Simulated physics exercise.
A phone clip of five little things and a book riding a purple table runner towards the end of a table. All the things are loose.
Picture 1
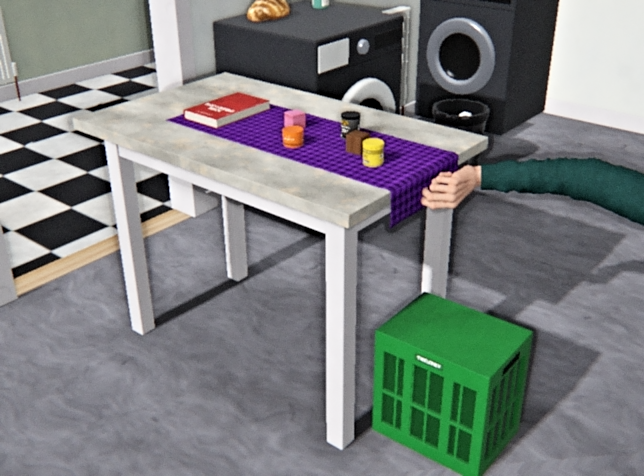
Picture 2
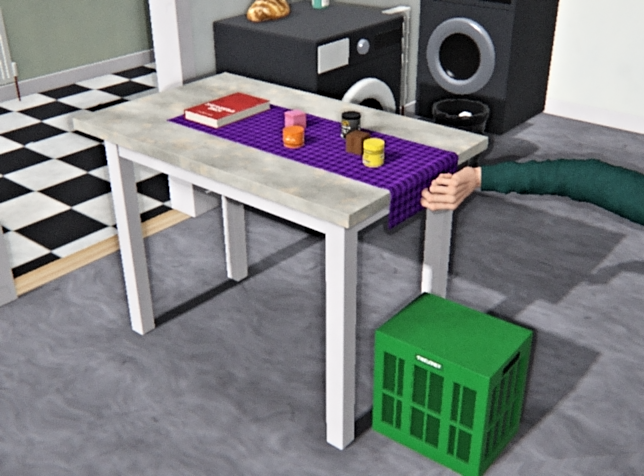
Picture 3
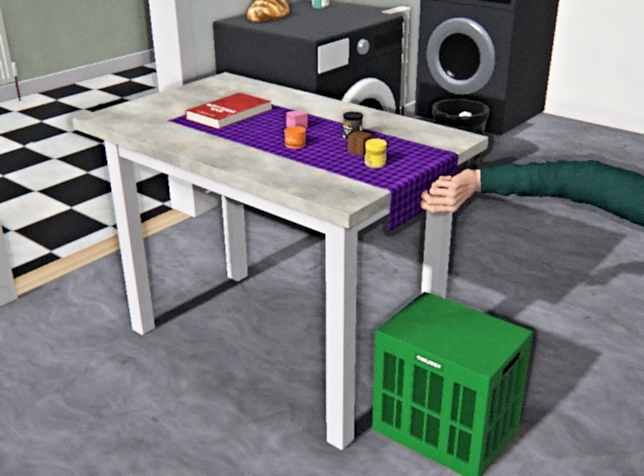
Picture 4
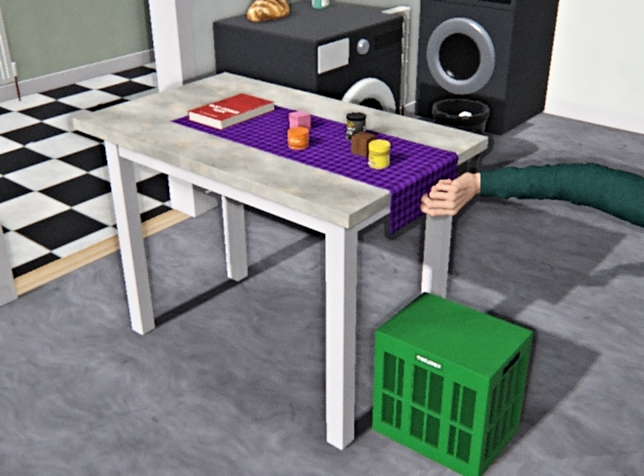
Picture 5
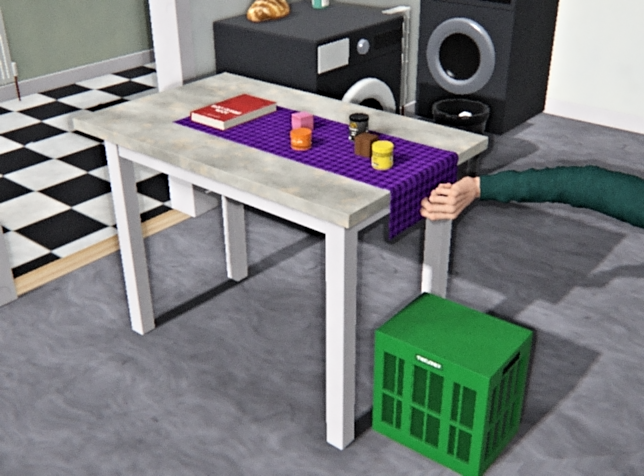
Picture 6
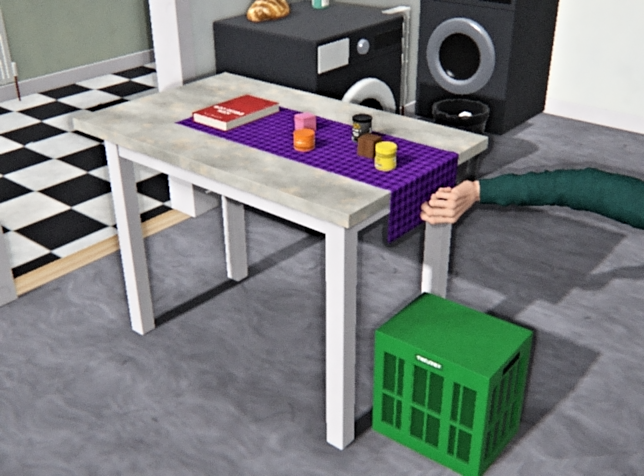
In a grey-floored room with dark front-loading machines at the back and black-and-white checked tiles to the left, a still camera looks down at a pale table. A purple checked runner carries a red book, pink and orange pieces, and a black, a brown and a yellow one, with a green crate below. A green-sleeved hand at the right draws the runner's hanging end slightly downward, and everything on it shifts slowly, slightly rightward together.
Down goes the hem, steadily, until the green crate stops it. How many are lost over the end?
The count of fallen things is three.
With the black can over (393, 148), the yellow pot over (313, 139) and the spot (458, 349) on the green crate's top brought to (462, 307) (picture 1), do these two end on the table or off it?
The black can drops off; the yellow pot remains up.
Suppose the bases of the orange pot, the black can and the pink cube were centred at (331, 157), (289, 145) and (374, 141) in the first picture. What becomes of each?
The orange pot drops off; the black can survives; the pink cube falls.
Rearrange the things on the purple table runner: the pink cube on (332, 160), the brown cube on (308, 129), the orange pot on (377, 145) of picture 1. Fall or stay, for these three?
The pink cube drops off; the brown cube does not fall; the orange pot falls.
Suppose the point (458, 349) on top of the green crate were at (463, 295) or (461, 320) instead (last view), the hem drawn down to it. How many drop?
It would be 1 and 2.
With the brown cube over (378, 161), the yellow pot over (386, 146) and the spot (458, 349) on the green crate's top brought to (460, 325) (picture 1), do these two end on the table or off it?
The brown cube tumbles off; the yellow pot drops off.
A little later, hem near (422, 280); yellow pot gone.
Next, hem on the crate; yellow pot, brown cube and black can gone.
When it is over, hem on the crate; yellow pot, brown cube and black can gone. It carries off three.
